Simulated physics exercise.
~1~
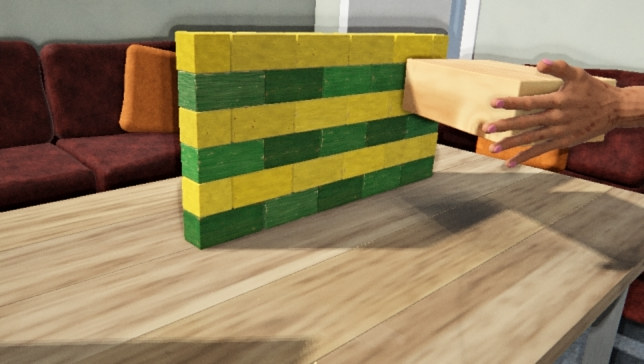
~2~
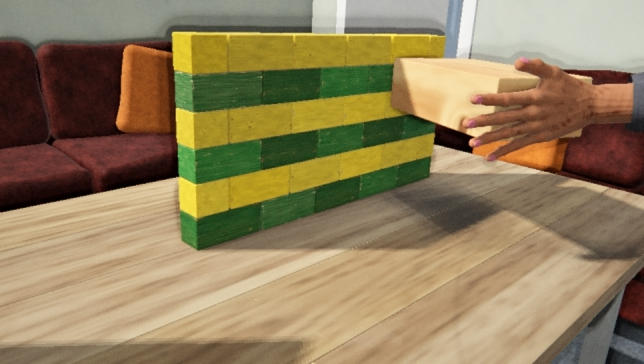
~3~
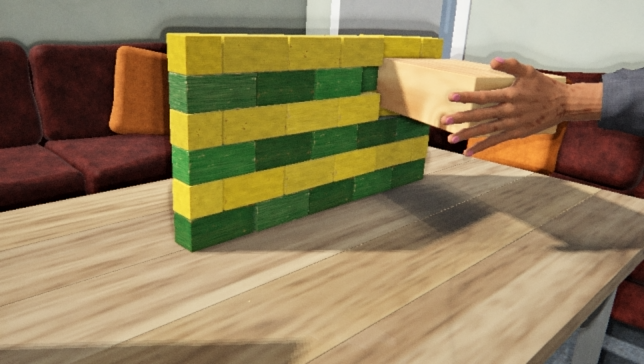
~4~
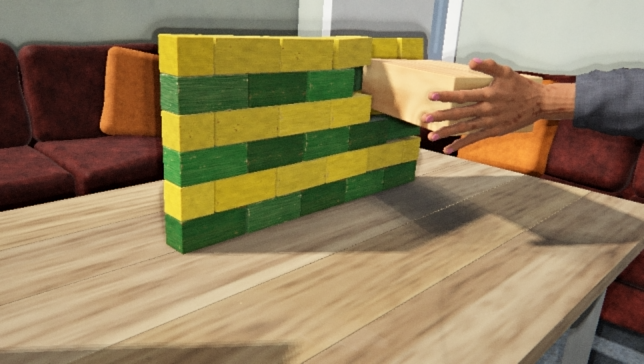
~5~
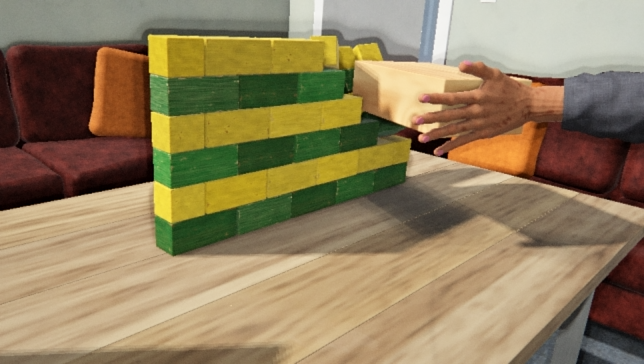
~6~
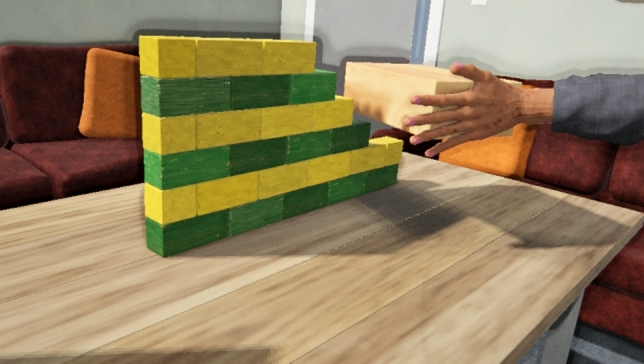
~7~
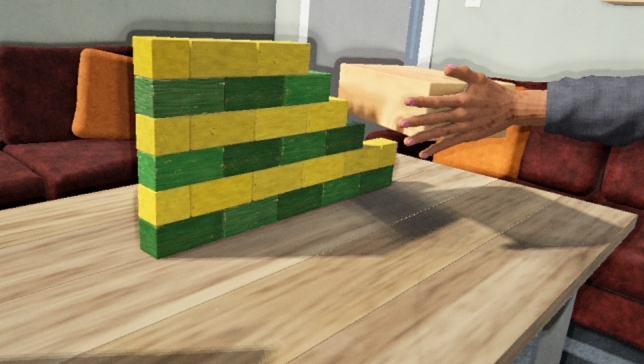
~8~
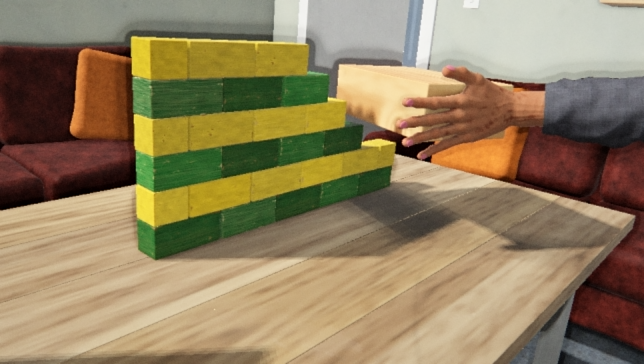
A hand holding a long pale wooden block pushes it in from the right against the upper end of a wall of green and yellow toy blocks on a wooden table. The view drifts slightly to the right as the block presses on into the wall's end. Pieces at the right of the upper rows give way, and a few yellow ones show briefly behind the wall before dropping out of sight. The hand then stays still, the pale block held beside the gap. The rest of the wall stands intact, its right end now stepped like a staircase.
